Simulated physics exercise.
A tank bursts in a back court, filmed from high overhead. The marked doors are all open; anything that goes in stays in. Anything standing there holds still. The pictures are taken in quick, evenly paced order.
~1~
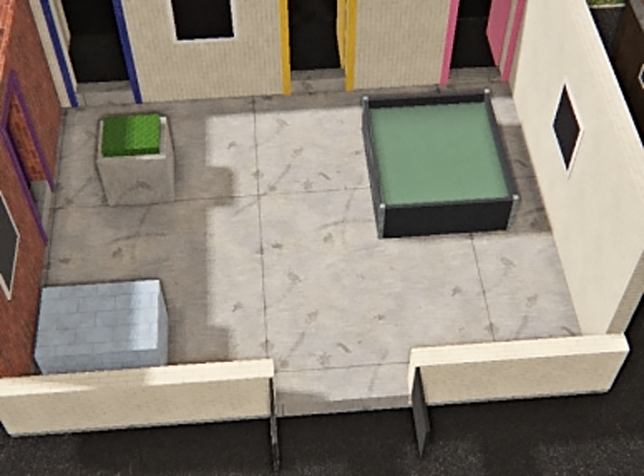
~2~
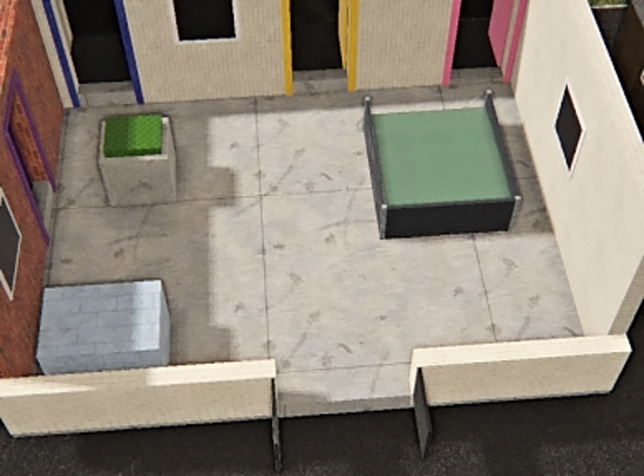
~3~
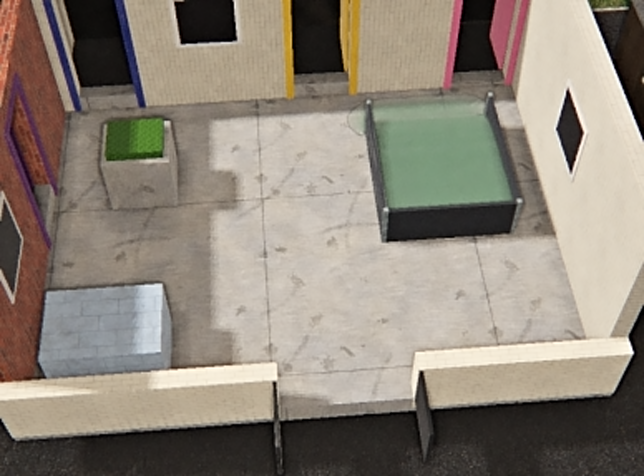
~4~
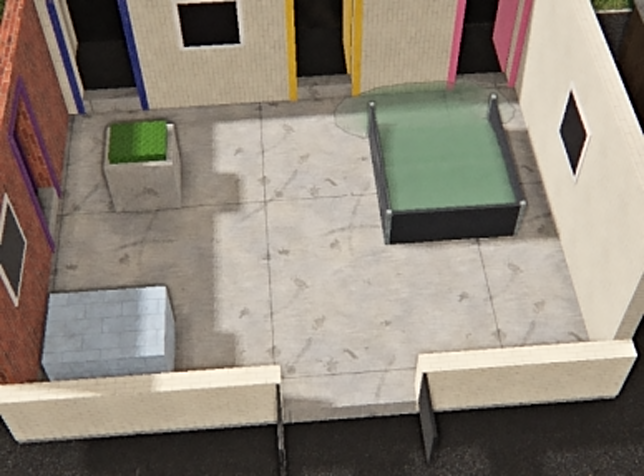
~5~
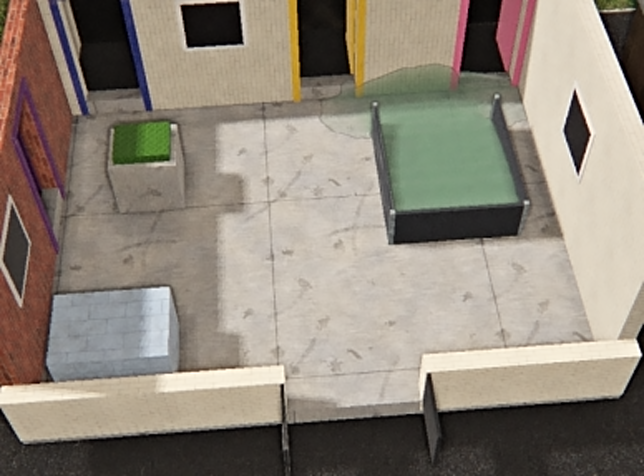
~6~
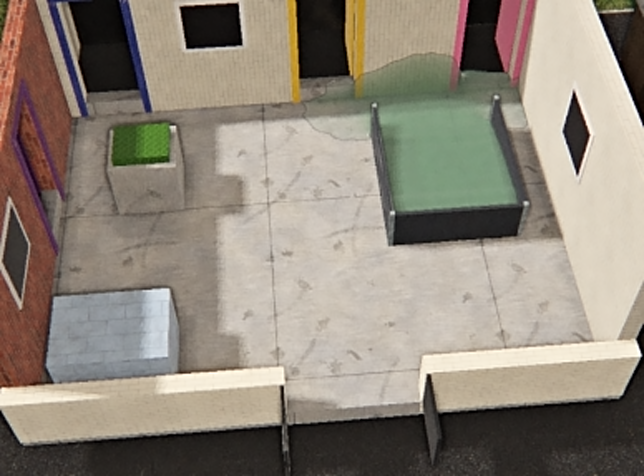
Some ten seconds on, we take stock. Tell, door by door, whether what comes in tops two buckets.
The purple door will be at or under the cap. The pink door will be over the cap. The yellow door will be at or under the cap. The blue door will be at or under the cap.
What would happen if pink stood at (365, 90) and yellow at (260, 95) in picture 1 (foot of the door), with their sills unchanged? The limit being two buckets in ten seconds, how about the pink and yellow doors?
Pink door lets more in; yellow door keeps below it.
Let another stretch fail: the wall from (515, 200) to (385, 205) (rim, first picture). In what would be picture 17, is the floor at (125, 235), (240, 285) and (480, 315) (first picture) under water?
So: Spared, then spared, then wetted.
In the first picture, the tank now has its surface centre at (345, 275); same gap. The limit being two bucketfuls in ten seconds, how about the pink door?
The pink door exceeds the threshold.
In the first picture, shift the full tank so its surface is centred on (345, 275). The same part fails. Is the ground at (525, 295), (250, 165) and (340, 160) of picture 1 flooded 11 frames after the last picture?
Readings in order: No flood; flood; flood.
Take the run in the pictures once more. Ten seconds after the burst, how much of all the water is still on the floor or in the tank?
That comes to around 80 in a hundred.
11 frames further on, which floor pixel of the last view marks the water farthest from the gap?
The flood front should get to about (106, 119).
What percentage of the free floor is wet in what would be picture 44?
Roughly 80 percent.
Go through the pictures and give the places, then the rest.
The open tank at (437, 151) is whole and still, in the first frame.
The front is at a hidden place, out from the gap on the open tank's far side, in the second frame.
Water pours out on the open tank's far side and has run to (353, 119), in the third frame.
The front is at (349, 101), out from the gap on the open tank's far side, in the fourth frame.
The front is at (330, 100), out from the gap on the open tank's far side, in the fifth frame.
Water pours out on the open tank's far side and has run to (307, 103), in the sixth frame.
A moment on, water covers 15 % of the floor; the purple door not reached, the pink door far over two buckets in, the yellow door wet at the sill, nothing in, the blue door not reached.
Next, water covers 30 % of the floor; the purple door not reached, the pink door far over two buckets in, the yellow door under two buckets in, the blue door wet at the sill, nothing in.
Then, water covers 50 % of the floor; the purple door wet at the sill, nothing in, the pink door far over two buckets in, the yellow door under two buckets in, the blue door wet at the sill, nothing in.
Later, water covers 80 % of the floor; the purple door wet at the sill, nothing in, the pink door far over two buckets in, the yellow door under two buckets in, the blue door wet at the sill, nothing in.
In the end, water covers 90 % of the floor; the purple door wet at the sill, nothing in, the pink door far over two buckets in, the yellow door under two buckets in, the blue door wet at the sill, nothing in.
